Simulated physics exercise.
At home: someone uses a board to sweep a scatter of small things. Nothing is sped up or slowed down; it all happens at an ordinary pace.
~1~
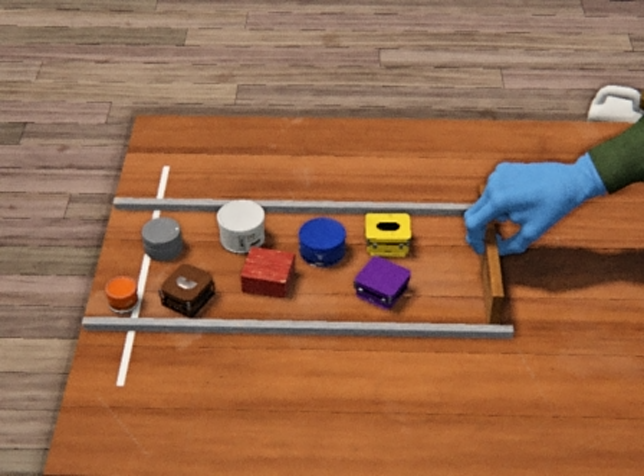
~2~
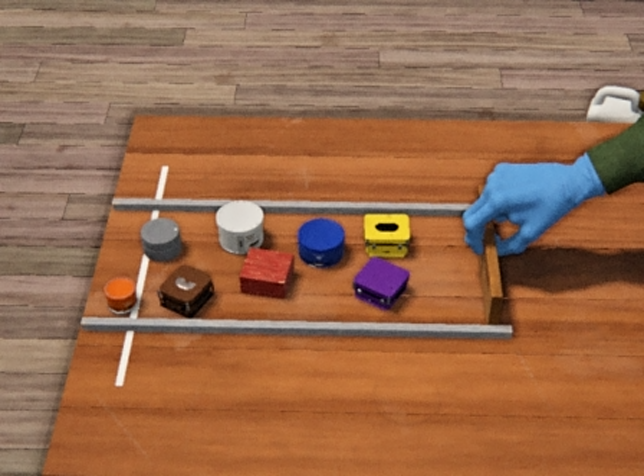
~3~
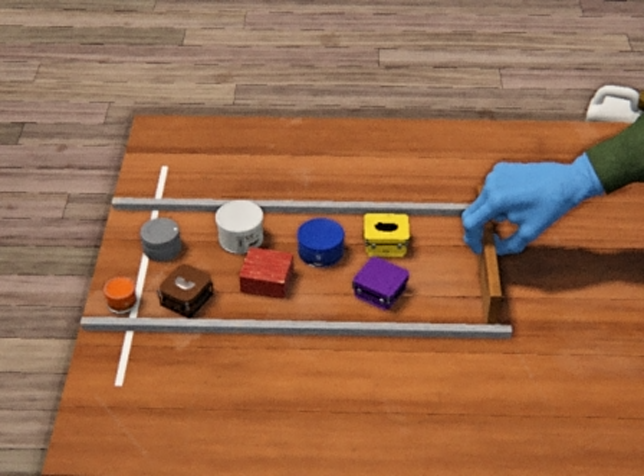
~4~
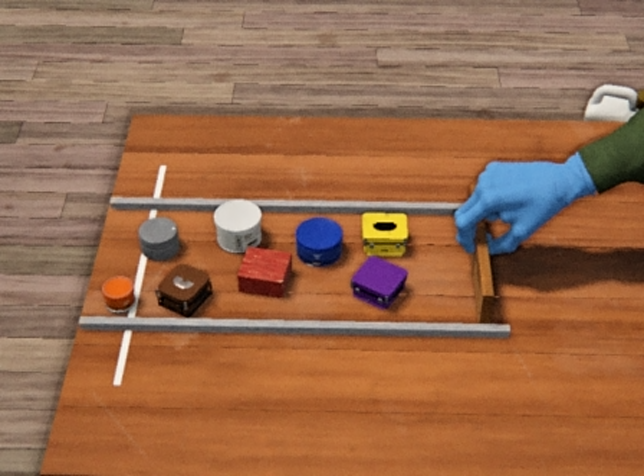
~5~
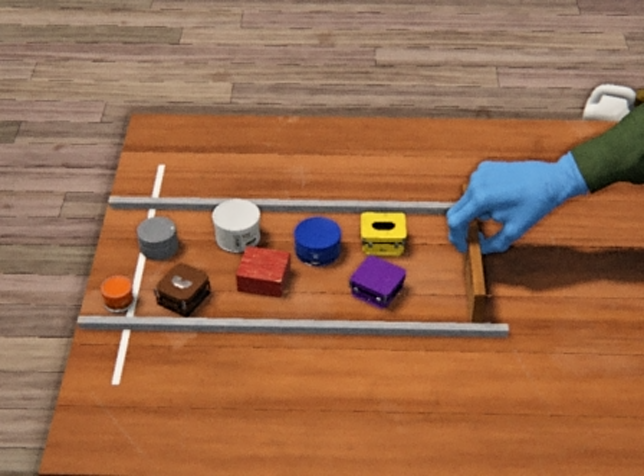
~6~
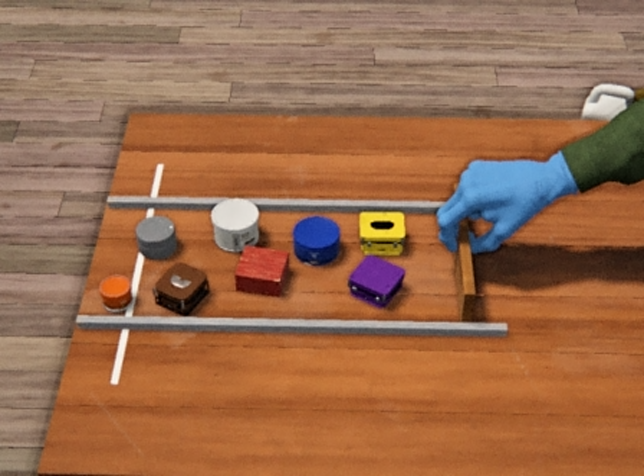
A gloved hand slides a wooden board a short way left toward several small objects.
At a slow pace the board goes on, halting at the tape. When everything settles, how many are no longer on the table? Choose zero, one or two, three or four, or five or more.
When everything settles, five or more are no longer on the table.
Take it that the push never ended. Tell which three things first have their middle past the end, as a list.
Orange tin, grey lid, brown case.
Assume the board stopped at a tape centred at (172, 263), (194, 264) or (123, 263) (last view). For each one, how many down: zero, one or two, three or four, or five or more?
Falls: Three or four; 3 or 4; five or more.
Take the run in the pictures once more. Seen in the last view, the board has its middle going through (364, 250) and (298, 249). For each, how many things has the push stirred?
Tally at point one: 3; at point two: 6.
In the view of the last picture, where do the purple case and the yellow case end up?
About (111, 288), and the other about (115, 241).
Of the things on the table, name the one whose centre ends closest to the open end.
The white tin.
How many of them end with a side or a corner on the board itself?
It ends up touching 2.
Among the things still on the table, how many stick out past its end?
Looks like 2 of them.
Early on, none off yet; orange tin at rest near (117, 294); grey lid at rest near (157, 238); brown case at rest near (182, 290).
A while later, none off yet; orange tin travelled about its own width near (95, 298); grey lid travelled a little near (134, 242); brown case travelled about its own width near (129, 298).
Finally, the number that fall off is five or more; lost, blue tub, red block, brown case, grey lid and orange tin.
